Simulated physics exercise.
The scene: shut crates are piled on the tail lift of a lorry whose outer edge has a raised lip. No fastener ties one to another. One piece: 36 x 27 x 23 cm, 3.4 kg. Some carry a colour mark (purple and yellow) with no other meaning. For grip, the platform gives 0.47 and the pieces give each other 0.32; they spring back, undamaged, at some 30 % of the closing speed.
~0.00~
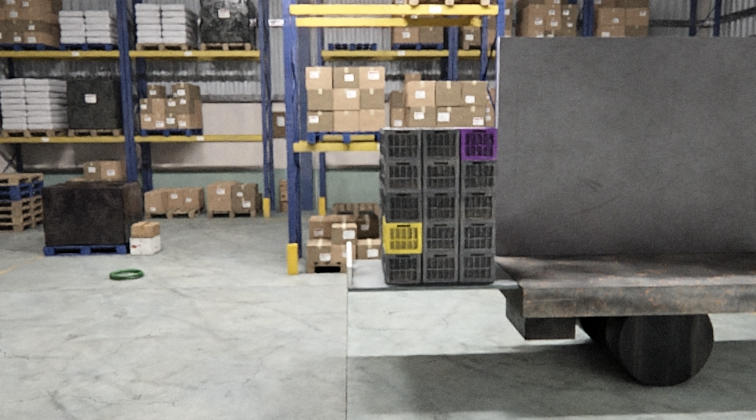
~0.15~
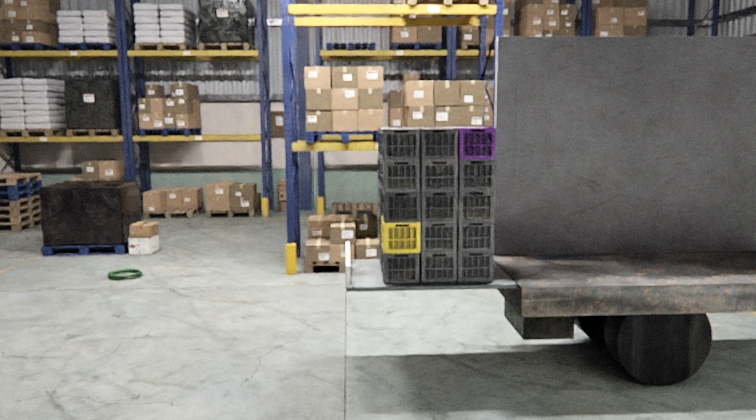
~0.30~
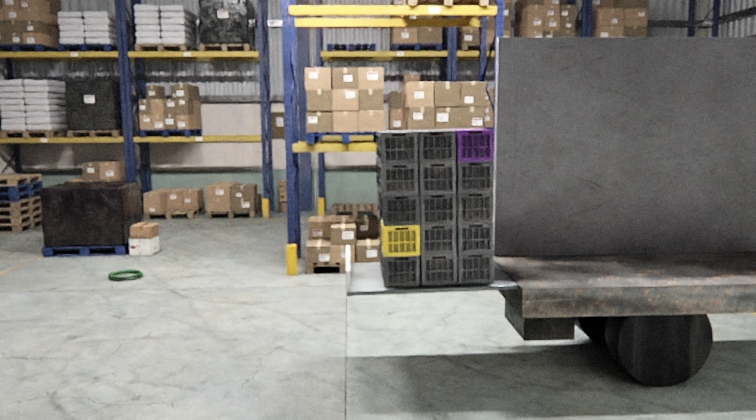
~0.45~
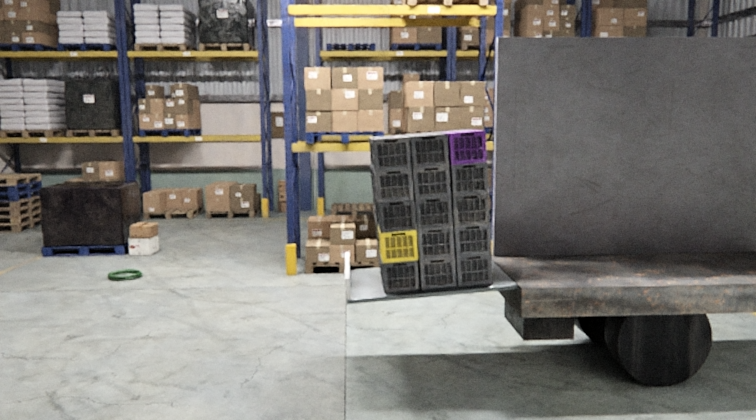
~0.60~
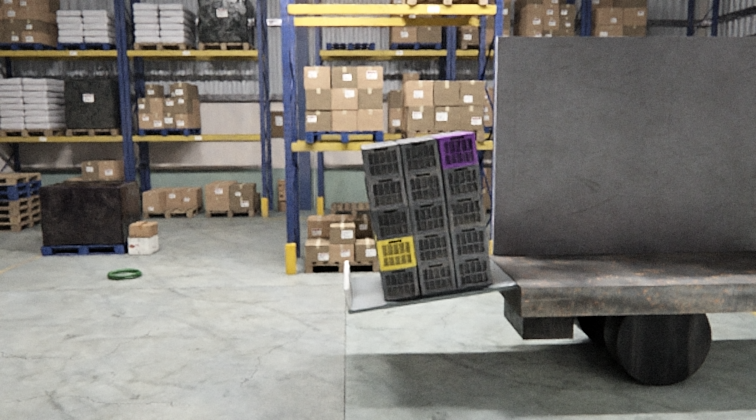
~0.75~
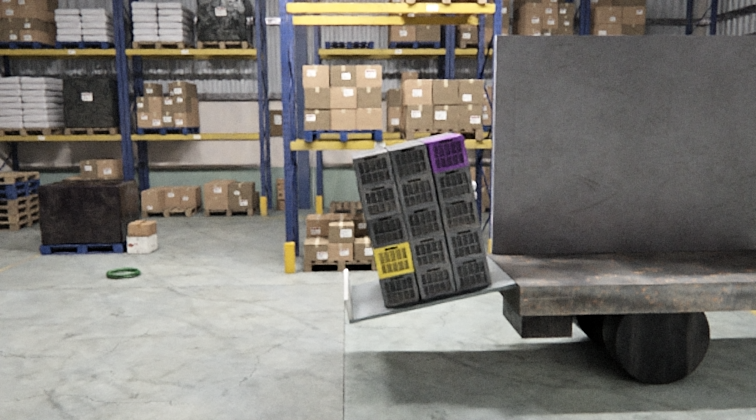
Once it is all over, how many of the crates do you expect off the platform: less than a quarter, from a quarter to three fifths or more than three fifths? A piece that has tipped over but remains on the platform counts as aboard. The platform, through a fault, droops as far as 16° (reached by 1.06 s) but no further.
I expect from a quarter to three fifths of them.
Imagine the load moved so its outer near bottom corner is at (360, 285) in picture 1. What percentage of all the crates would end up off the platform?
That gives 60 per cent.
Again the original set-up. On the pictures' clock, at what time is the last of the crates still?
Close to 3.5 seconds, I'd say.
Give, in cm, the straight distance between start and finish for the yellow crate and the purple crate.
The yellow one ends 60 cm from its start and the purple one 260 cm.
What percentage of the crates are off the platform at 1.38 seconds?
5 per cent.
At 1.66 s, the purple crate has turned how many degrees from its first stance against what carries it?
Its tilt comes to about 60° at that moment.
By 1.02 s, slope 16°; none of the 30 crates off the platform, 25 disturbed; purple crate tilted 3°; yellow crate moved 18 mm.
By 1.38 s, slope 16°; 1 of the 30 crates off the platform; yellow crate tilted 22°; purple crate tilted 19°.
By 1.66 s, slope 16°; 10 of the 30 crates off the platform; purple crate tilted 57°, 28 cm lower; yellow crate tilted 49°.
By 2.24 s, slope 16°; 12 of the 30 crates off the platform; yellow crate tilted 55°; purple crate tilted 52°, 68 cm lower.
When it is over (3.9 s), slope 16°; 12 of the 30 crates off the platform; purple crate on its side; yellow crate tilted 54°. That is 40 per cent. In pixels of the last frame, middles, yellow crate near (346, 282).
